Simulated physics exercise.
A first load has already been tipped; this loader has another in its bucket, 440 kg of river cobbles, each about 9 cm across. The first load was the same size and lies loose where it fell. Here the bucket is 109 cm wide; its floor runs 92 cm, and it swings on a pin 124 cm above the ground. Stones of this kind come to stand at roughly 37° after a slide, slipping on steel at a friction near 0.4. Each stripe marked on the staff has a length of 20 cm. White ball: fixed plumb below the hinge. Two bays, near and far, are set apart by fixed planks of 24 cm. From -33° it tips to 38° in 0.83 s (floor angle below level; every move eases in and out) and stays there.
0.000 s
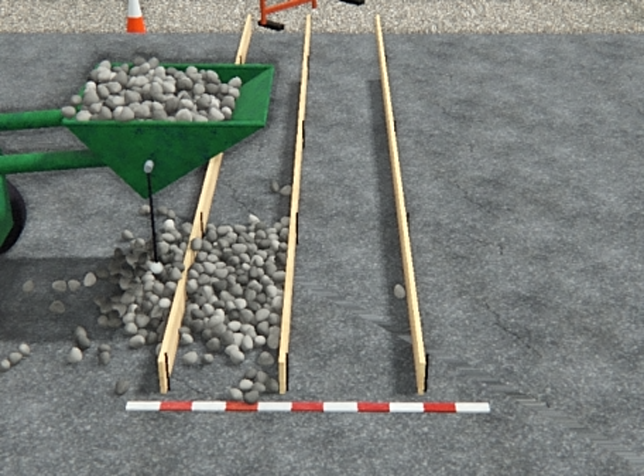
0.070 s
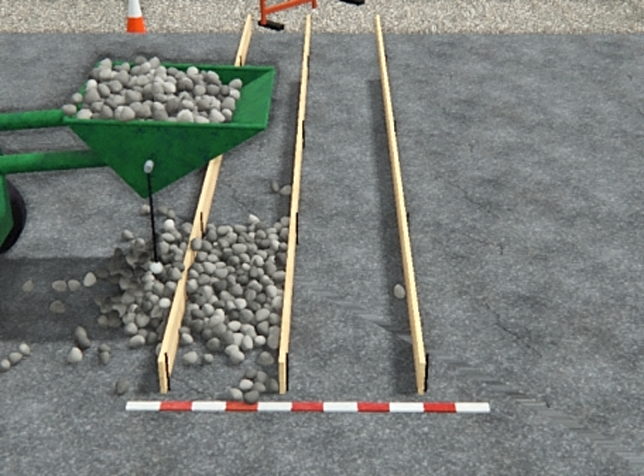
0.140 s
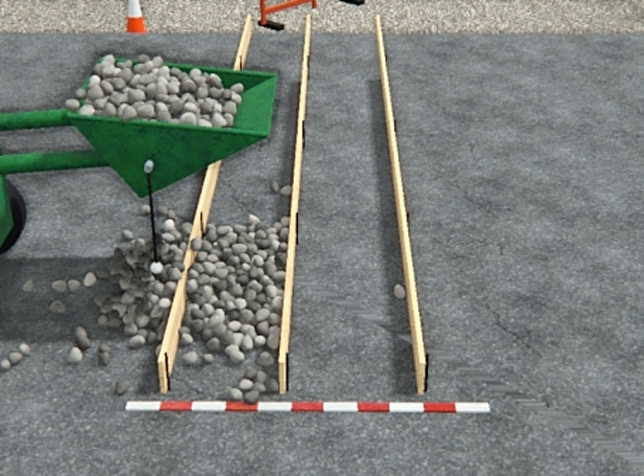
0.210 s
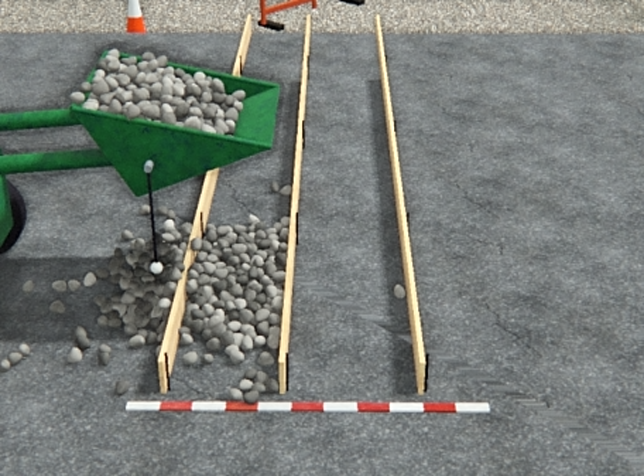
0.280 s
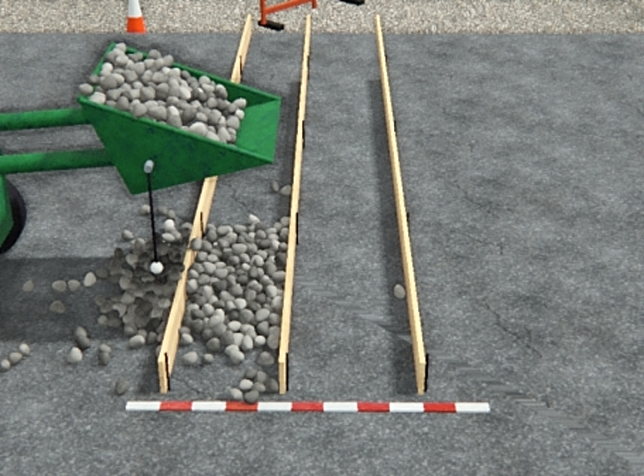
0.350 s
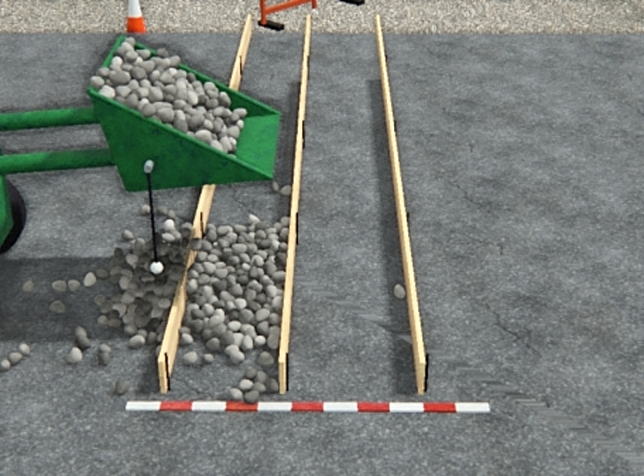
A green bucket loaded with grey stones tilts steadily downward to the right above scattered stones.
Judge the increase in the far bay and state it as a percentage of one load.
Close to 74 parts in a hundred.
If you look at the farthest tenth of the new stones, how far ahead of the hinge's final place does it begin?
Close to 160 centimetres.
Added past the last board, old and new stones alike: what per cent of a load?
Roughly 0 in a hundred of a load.
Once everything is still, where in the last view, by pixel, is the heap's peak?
The top of the heap sits near (265, 256).
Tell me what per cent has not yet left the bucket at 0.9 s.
80 %.
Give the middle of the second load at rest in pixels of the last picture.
Around (327, 279) in the last picture.
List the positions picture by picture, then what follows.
Lip at (264, 125), floor tilted -33°, highest stones at (130, 78). The earlier load is highest near (199, 261), 25 cm above ground level, 38 % short of the bays, 63 % in the near bay, in the first picture.
Lip at (265, 128), floor tilted -32°, highest stones at (119, 77); the stones move at 0.2 m/s on average, in the second picture.
The bucket is at -28°, its lip at (268, 135); the top of the load is at (115, 72); the stones move at 0.3 m/s on average, in the third picture.
The bucket is at -22°, its lip at (271, 147); the top of the load is at (112, 67); the stones move at 0.4 m/s on average, in the fourth picture.
Lip at (272, 162), floor tilted -14°, highest stones at (119, 61); the stones move at 0.5 m/s on average, in the fifth picture.
Lip at (272, 178), floor tilted -6°, highest stones at (127, 58); the stones move at 0.6 m/s on average, in the sixth picture.
After 0.6 s the floor is at 27°; in per cent of one load, 100 in the bucket, 38 short of the bays, 63 in the near bay; the foremost stones are at (297, 276).
After 0.9 s the floor is at 38°; in per cent of one load, 78 in the bucket, 38 short of the bays, 84 in the near bay, 1 in the far bay; the foremost stones are at (304, 243).
After 1.3 s the floor is at 38°; in per cent of one load, 20 in the bucket, 38 short of the bays, 103 in the near bay, 40 in the far bay; the foremost stones are at (386, 296).
After 4.0 s the floor is at 38°; in per cent of one load, 0 in the bucket, 38 short of the bays, 89 in the near bay, 74 in the far bay; the foremost stones are at (401, 278). Net gain in the far bay, 74.
